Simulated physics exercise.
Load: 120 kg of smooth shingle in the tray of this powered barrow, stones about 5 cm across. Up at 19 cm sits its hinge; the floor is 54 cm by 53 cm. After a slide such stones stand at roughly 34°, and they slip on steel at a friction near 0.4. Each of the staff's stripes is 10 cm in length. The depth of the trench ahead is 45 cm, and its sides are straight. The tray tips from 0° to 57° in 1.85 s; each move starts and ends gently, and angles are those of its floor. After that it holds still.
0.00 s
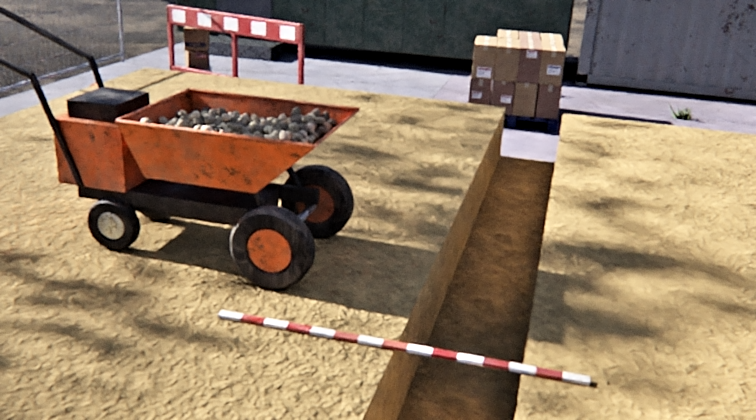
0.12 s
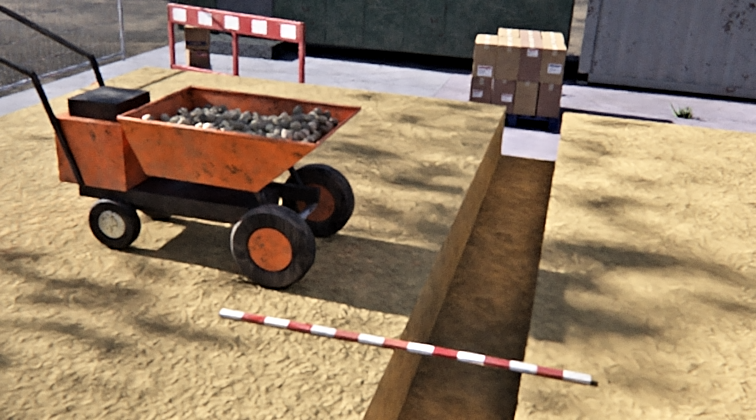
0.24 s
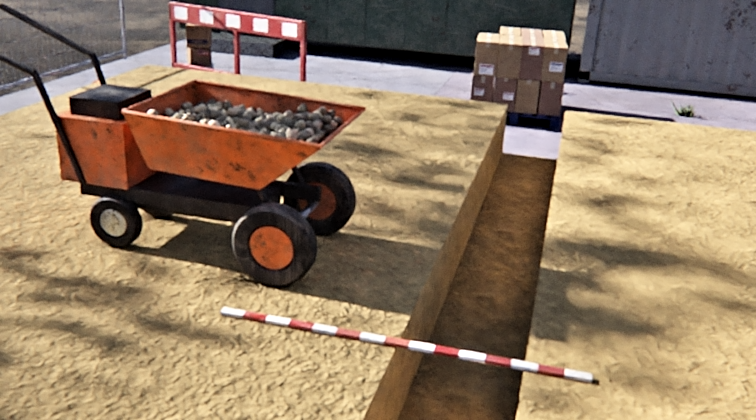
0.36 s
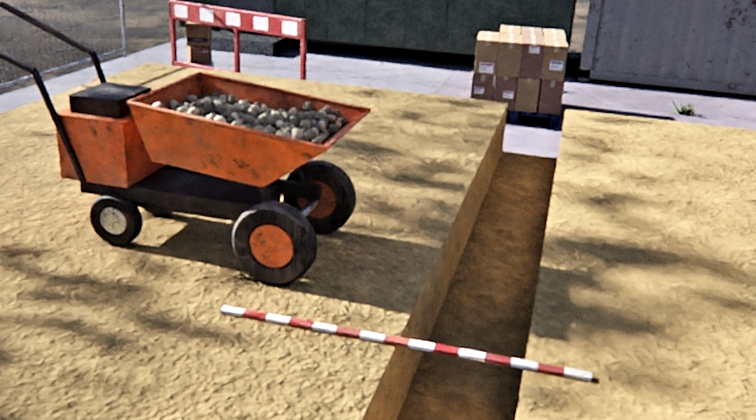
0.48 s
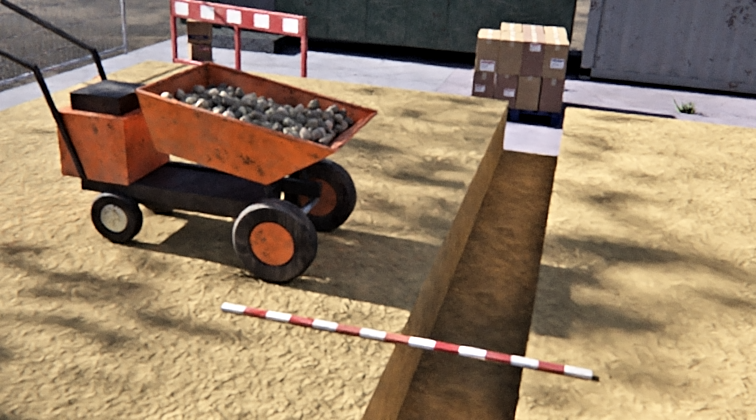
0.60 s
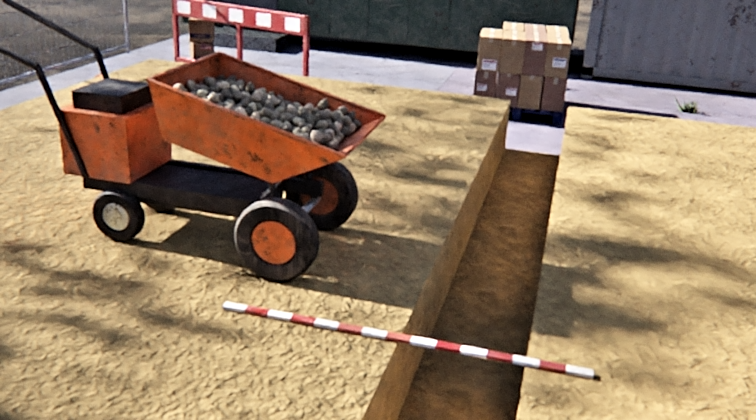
The orange tray of a small wheeled dumper, loaded with grey stones, sits nearly level on sandy ground beside a straight trench crossed by a red-and-white striped staff. Gently at first, then faster, its left end rises and the tray slants down toward the right, while the wheels stay in place.
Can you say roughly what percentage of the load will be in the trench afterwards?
Roughly 99 per cent, I would say.
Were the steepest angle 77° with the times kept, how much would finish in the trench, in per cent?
Roughly 95 per cent would end in the trench.
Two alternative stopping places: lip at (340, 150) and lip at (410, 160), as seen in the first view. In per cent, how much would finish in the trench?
Roughly 100 in a hundred, then 60 in a hundred.
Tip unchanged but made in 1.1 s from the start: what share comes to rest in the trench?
It'd be some 100 per cent.
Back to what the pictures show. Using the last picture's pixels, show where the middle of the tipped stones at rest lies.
In the last view, about (475, 354).
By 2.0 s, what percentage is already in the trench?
Close to 40 per cent at that time.
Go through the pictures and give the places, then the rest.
In the first frame, the tray is at 0°, its lip at (314, 147); the top of the load is at (292, 119).
In the second frame, lip at (316, 146), floor tilted 1°, highest stones at (294, 117); the stones move at 0.1 m/s on average.
In the third frame, lip at (321, 147), floor tilted 3°, highest stones at (248, 111); the stones move at 0.2 m/s on average.
In the fourth frame, the tray is at 6°, its lip at (327, 149); the top of the load is at (217, 104); the stones move at 0.3 m/s on average.
In the fifth frame, lip at (335, 152), floor tilted 10°, highest stones at (212, 93); the stones move at 0.3 m/s on average.
In the sixth frame, the tray is at 14°, its lip at (345, 157); the top of the load is at (218, 85); the stones move at 0.4 m/s on average.
After 1.4 s the floor is at 48°; 100 % in the tray; the foremost stones are at (398, 192).
After 2.0 s the floor is at 57°; 52 % in the tray, 7 % short of the trench, 42 % in the trench; the foremost stones are at (505, 373).
After 2.3 s the floor is at 57°; 23 % in the tray, 6 % short of the trench, 71 % in the trench; the foremost stones are at (519, 384).
After 4.2 s the floor is at 57°; 0 % in the tray, 1 % short of the trench, 99 % in the trench; the foremost stones are at (520, 375).
